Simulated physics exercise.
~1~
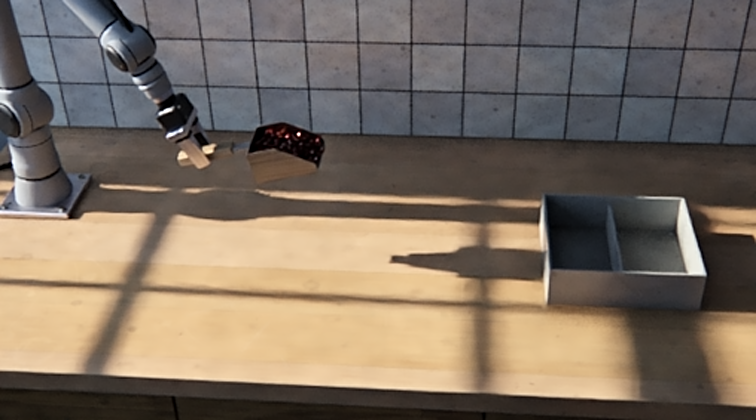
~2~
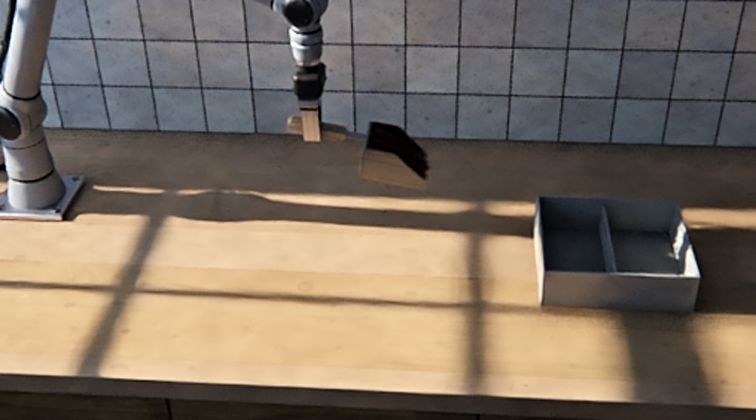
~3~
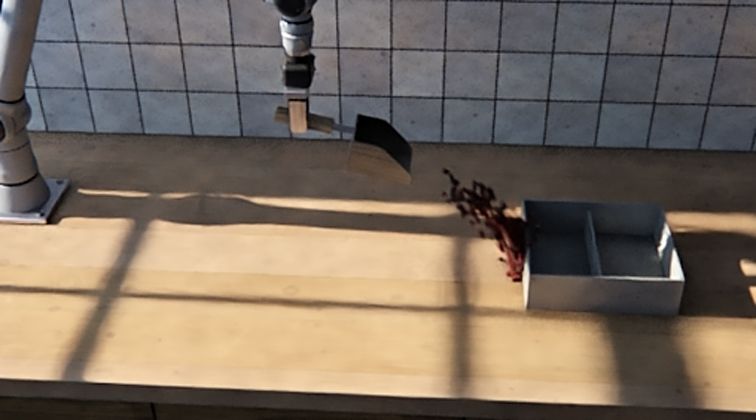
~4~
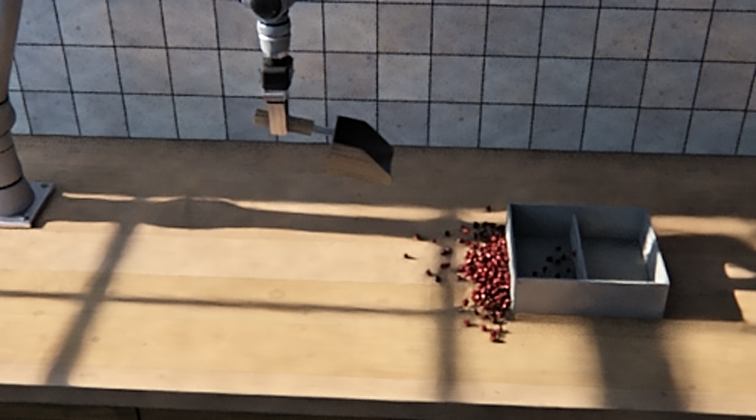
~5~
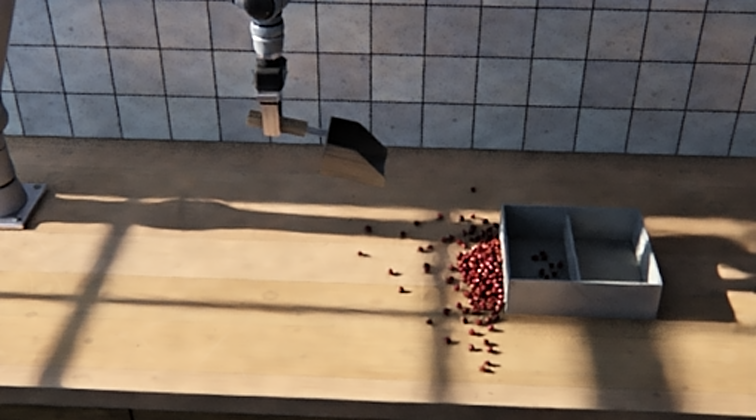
A grey robot arm holds a wooden scoop heaped with dark red beans above a sunlit wooden table, seen from slightly above against a grey tiled wall. To the right stands an open grey box split in two by a cross wall. The arm swings the scoop rightward and tips it forward, then draws back a little as the beans fly off in a clump towards the box's near side. Most strike short and pile against its left wall, while a few drop into the left part. Stray beans roll outward and lie scattered across the table, and the emptied scoop hangs still.
